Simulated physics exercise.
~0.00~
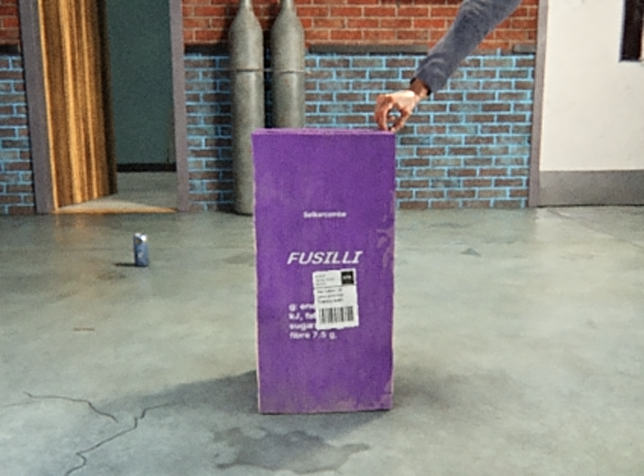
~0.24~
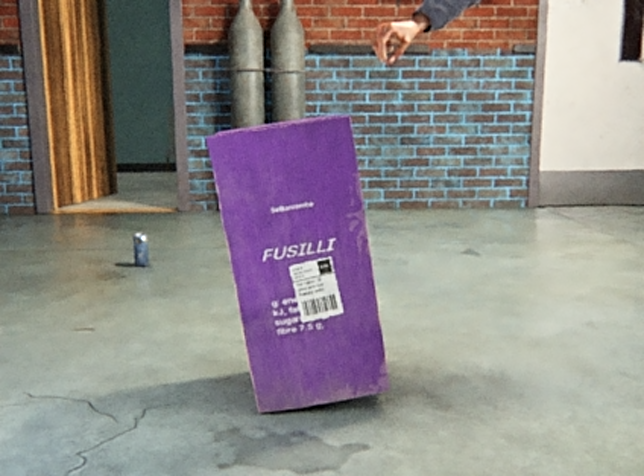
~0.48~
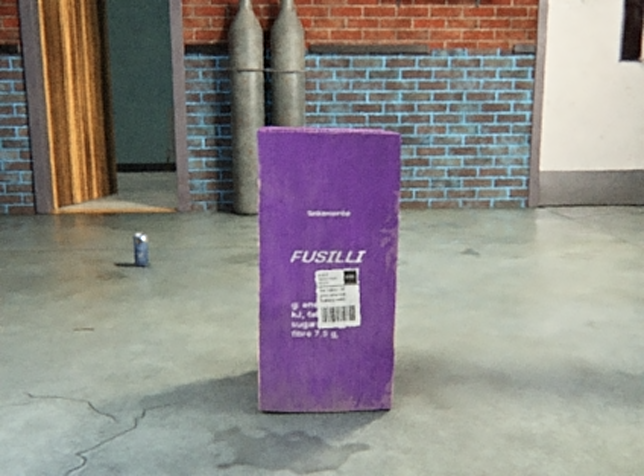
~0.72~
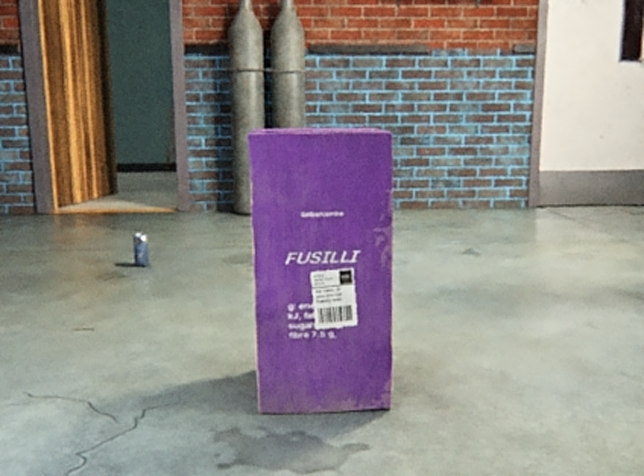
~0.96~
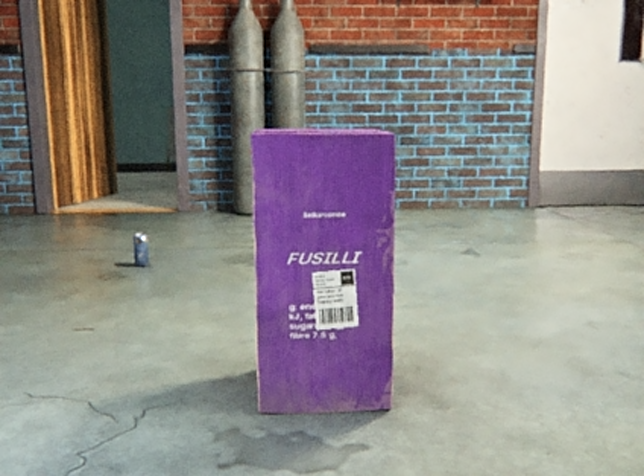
A hand shoving a tall purple parcel, which tips left, rocks back upright, wobbles slightly and settles standing on its base.
